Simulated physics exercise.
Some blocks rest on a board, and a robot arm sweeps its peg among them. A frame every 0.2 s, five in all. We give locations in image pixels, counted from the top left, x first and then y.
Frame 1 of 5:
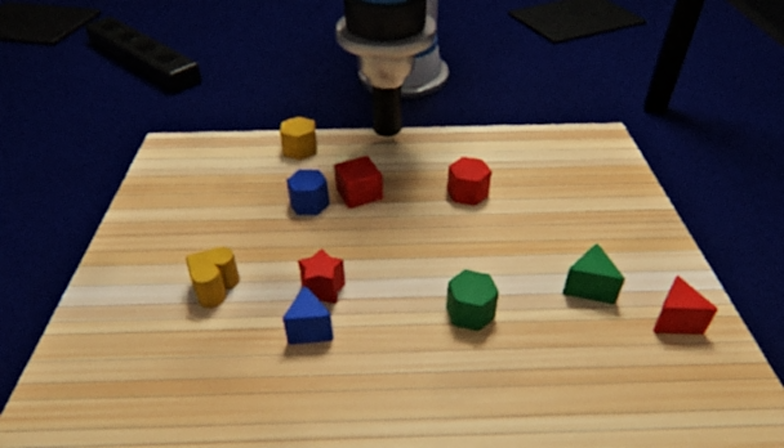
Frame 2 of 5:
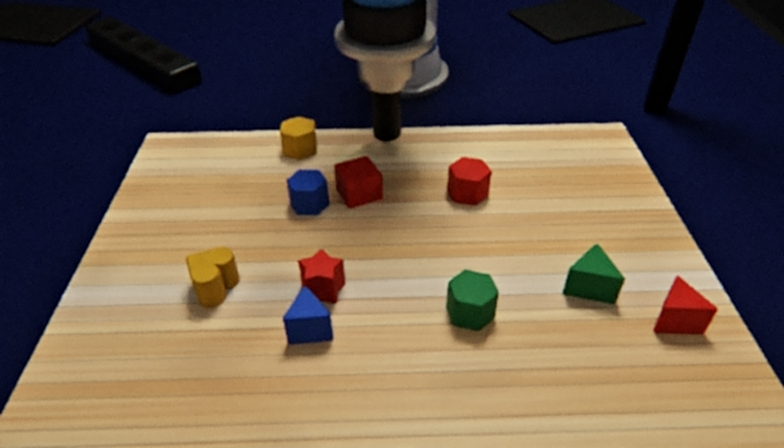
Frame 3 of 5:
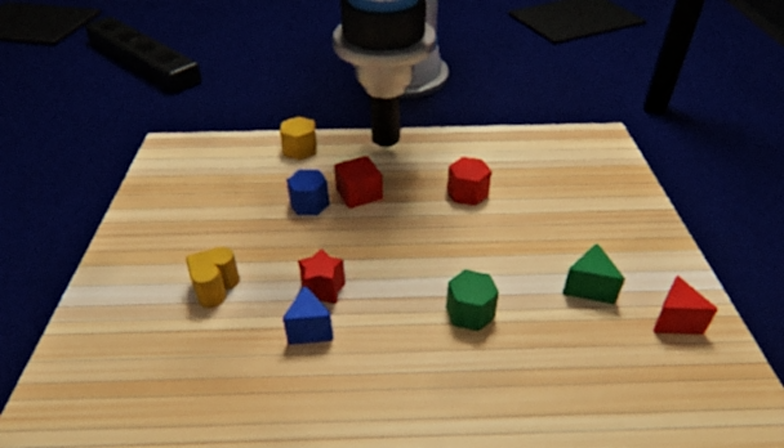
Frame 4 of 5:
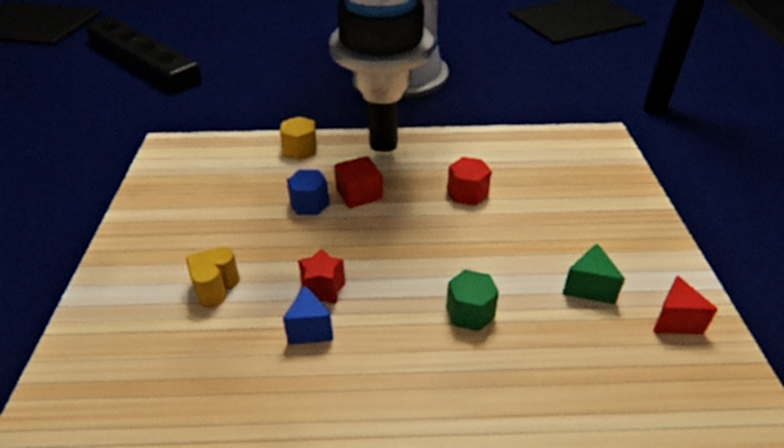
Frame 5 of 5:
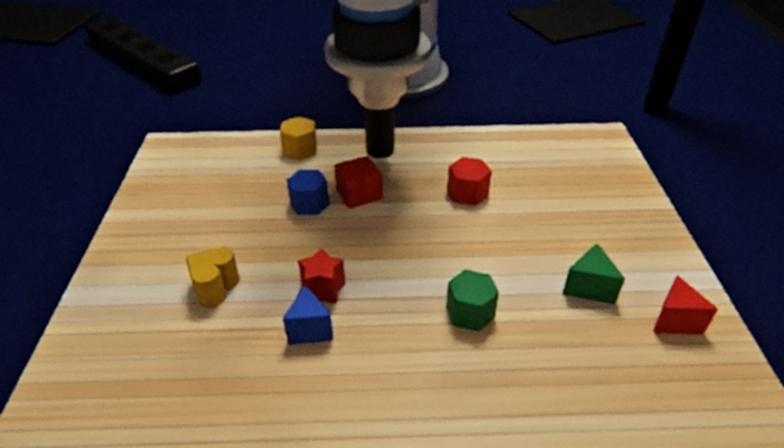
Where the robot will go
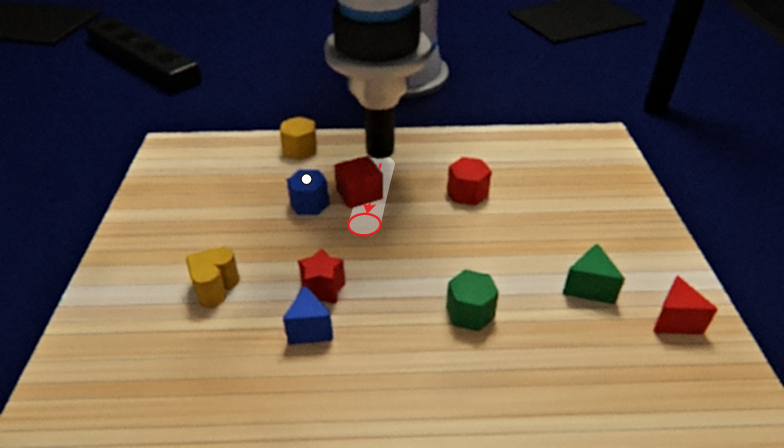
On a wooden board, a robot arm's dark peg moves slightly toward the red cube.
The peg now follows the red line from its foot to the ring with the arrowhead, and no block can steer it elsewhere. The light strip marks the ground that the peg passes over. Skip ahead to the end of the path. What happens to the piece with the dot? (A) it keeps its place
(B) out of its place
Letter B.
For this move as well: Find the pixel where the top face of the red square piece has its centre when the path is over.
The middle of its upper face will lie at (328, 194).
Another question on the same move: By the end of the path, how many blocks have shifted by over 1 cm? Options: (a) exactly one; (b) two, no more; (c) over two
b: Two, no more.
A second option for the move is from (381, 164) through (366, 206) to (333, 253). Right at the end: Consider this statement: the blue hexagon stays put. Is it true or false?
The statement is false.
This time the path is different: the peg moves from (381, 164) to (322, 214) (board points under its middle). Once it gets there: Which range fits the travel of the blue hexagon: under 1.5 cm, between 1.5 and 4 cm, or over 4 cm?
Movement: 1.5 to 4 cm.
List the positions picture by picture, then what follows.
Lower end of the peg (387, 130), tops of blocks, blue hexagon (307, 179), red square piece (358, 169), in the first frame.
Peg (387, 134), blocks as before, in the second frame.
Peg (386, 139), blocks as before, in the third frame.
Peg (384, 145), blocks as before, in the fourth frame.
Peg (380, 151), blue hexagon (307, 179), red square piece (358, 169), in the fifth frame.
The drawn path runs from (381, 164) to (364, 224); the dot is on the blue hexagon.
The first path, step by step. One third of the way, peg (375, 169); red square piece (350, 174), turned 15° anticlockwise.
Two thirds of the way, peg (369, 189); blue hexagon (294, 182), turned 15° clockwise; red square piece (335, 188), turned 15° clockwise.
At the end, peg (364, 211); blue hexagon (291, 183), turned 20° clockwise; red square piece (328, 194), turned 30° clockwise.
